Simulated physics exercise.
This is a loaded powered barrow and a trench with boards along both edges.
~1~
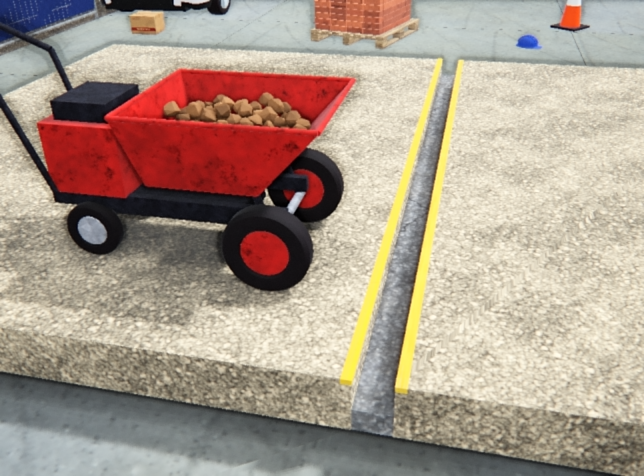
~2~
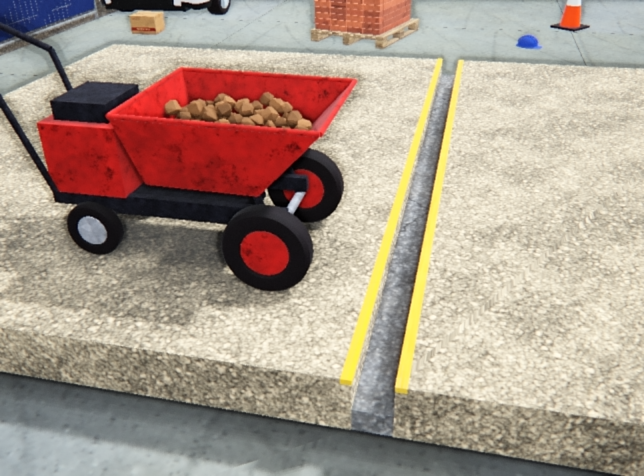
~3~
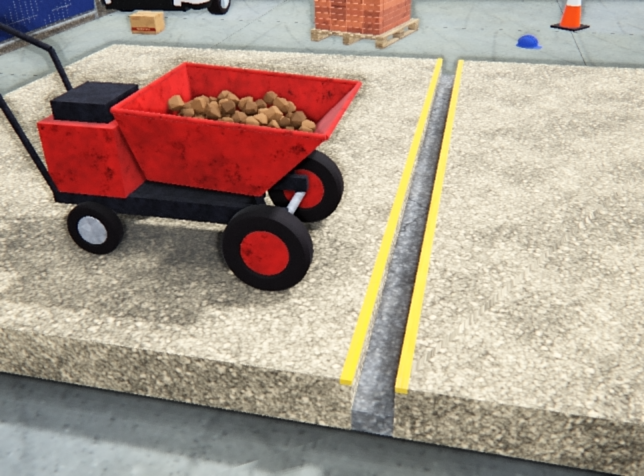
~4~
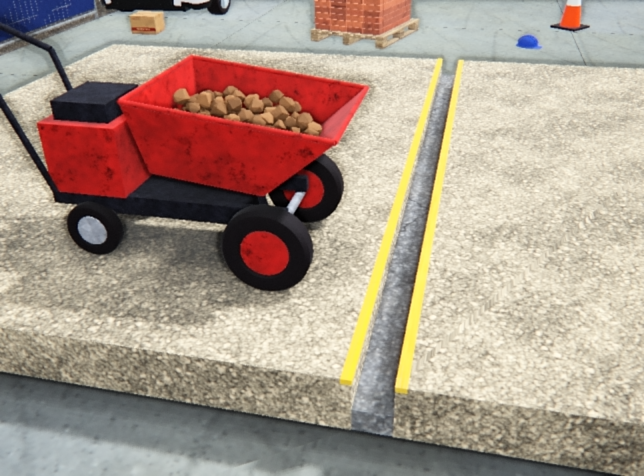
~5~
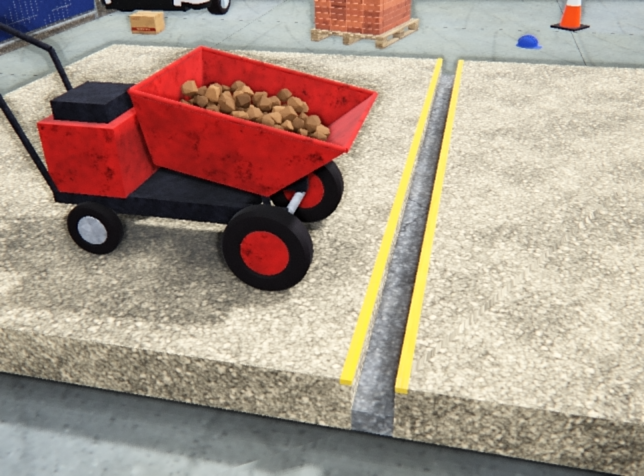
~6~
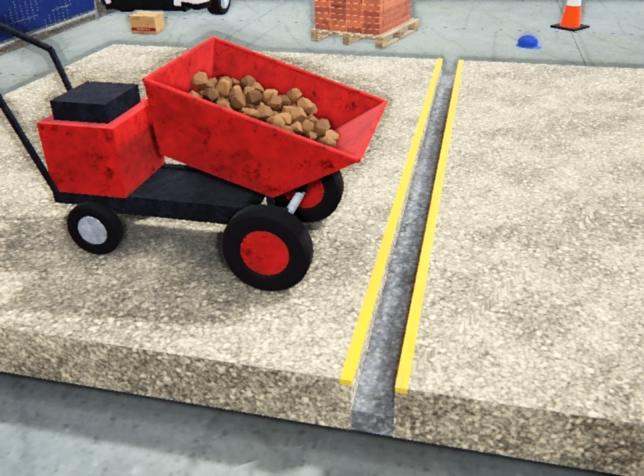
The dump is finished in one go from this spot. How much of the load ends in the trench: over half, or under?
The trench takes only the smaller part.
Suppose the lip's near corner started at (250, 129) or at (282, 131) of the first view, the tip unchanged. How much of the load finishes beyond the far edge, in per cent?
Roughly 20 per cent, and 30 per cent.
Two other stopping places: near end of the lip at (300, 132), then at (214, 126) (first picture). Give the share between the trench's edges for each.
The first gives 20 %, the second 30 %.
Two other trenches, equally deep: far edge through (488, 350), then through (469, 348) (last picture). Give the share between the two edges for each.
Roughly 90 per cent, and 80 per cent.
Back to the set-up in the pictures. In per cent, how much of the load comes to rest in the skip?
Close to 30 per cent.
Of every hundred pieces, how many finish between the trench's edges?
Near 5 %.
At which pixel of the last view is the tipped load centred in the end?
Near (466, 262).
Just after the last frame, skip tipped steeply; every one in the skip.
A moment on, skip tipped right over; roughly two thirds in the skip; just a few in or heaped over the trench; roughly a quarter beyond it; just a few falling.
Further on, skip tipped right over; roughly a quarter in the skip; about a tenth in or heaped over the trench; roughly two thirds beyond it.
When it is over, skip tipped right over; roughly a quarter in the skip; about a tenth in or heaped over the trench; roughly two thirds beyond it.
